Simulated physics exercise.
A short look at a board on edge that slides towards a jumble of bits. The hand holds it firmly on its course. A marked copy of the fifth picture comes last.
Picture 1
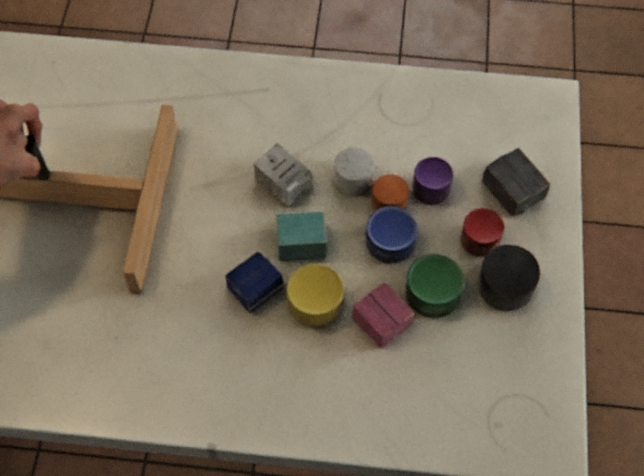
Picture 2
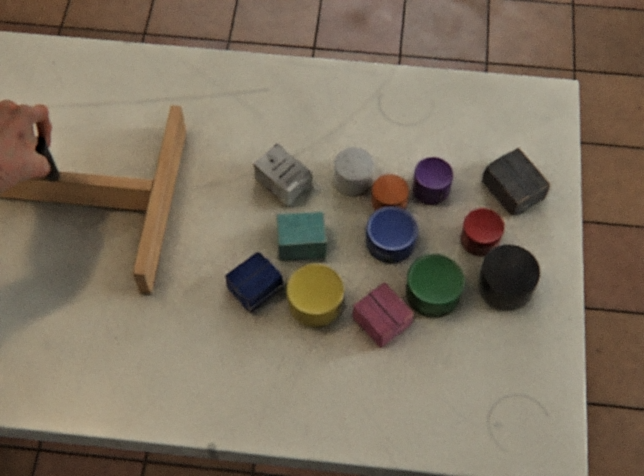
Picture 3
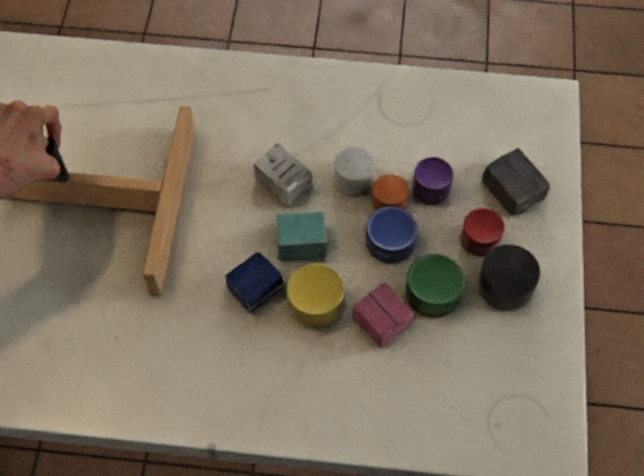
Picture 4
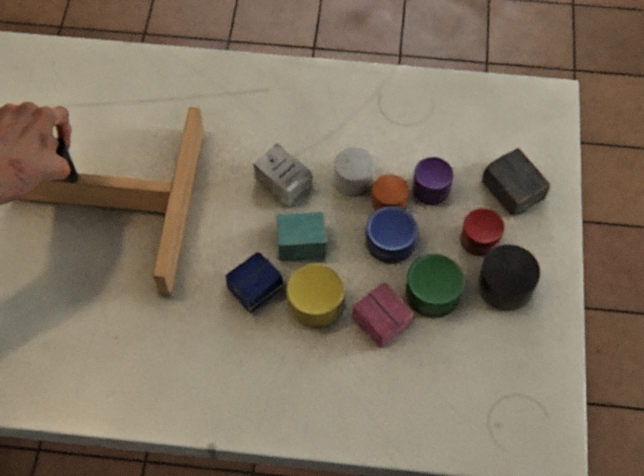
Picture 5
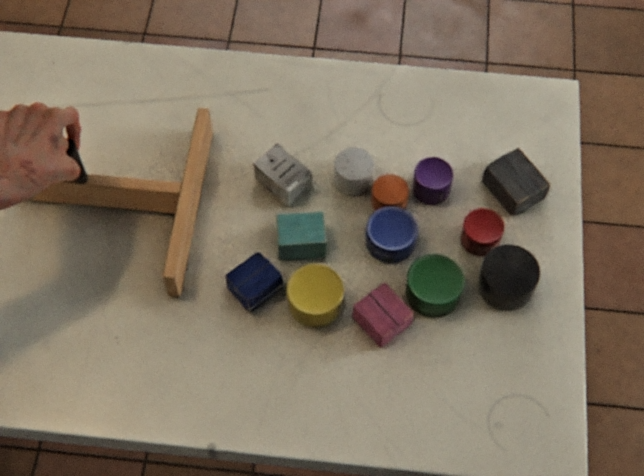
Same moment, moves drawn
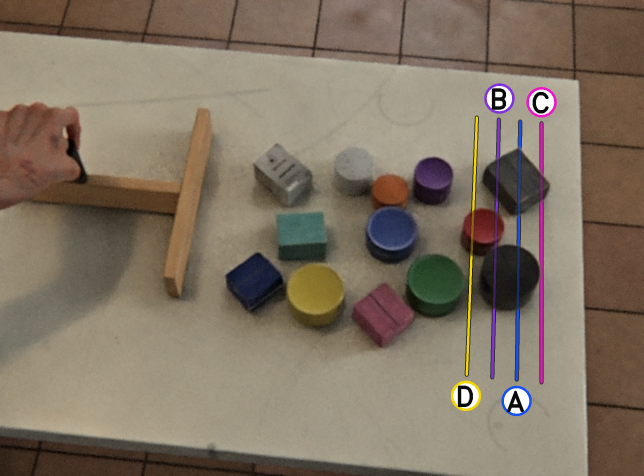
A pale tabletop above a brown tiled floor is seen from overhead by a still camera. Toward the right sit a white packet, turquoise block, blue box and yellow tub on the near side, with grey, orange, purple, blue, pink, green, red and black pieces beyond. From the left, a hand gripping a dark handle slides a T-shaped wooden board slowly rightward, narrowing the gap, while the pieces stay still.
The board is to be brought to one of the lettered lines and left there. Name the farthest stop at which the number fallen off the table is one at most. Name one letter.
D.
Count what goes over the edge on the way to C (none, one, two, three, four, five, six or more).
By then, six or more.
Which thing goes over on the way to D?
The black tin goes over.
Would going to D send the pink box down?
No.
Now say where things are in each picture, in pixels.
The first frame shows turquoise block (301, 236); black tin (509, 278); grey box (516, 182).
The second frame shows board (158, 186); pink box (383, 316).
The third frame shows board (167, 186); blue box (255, 282).
The fourth frame shows board (177, 187); blue jar (391, 236).
The fifth frame shows board (187, 188); red jar (482, 233); white packet (283, 175); green tub (434, 286).
On the marked copy, A at (519, 241); B at (496, 239); C at (542, 243); D at (472, 237).
With D. Early on, board (288, 198); pink box (398, 322); white pot (363, 169).
Further on, board (393, 207); black tin (516, 278); red jar (514, 231).
At the end, board (472, 215); black tin over the edge; red jar (575, 224); one fallen.
As for the rest, A drops four; B drops two; C drops six.
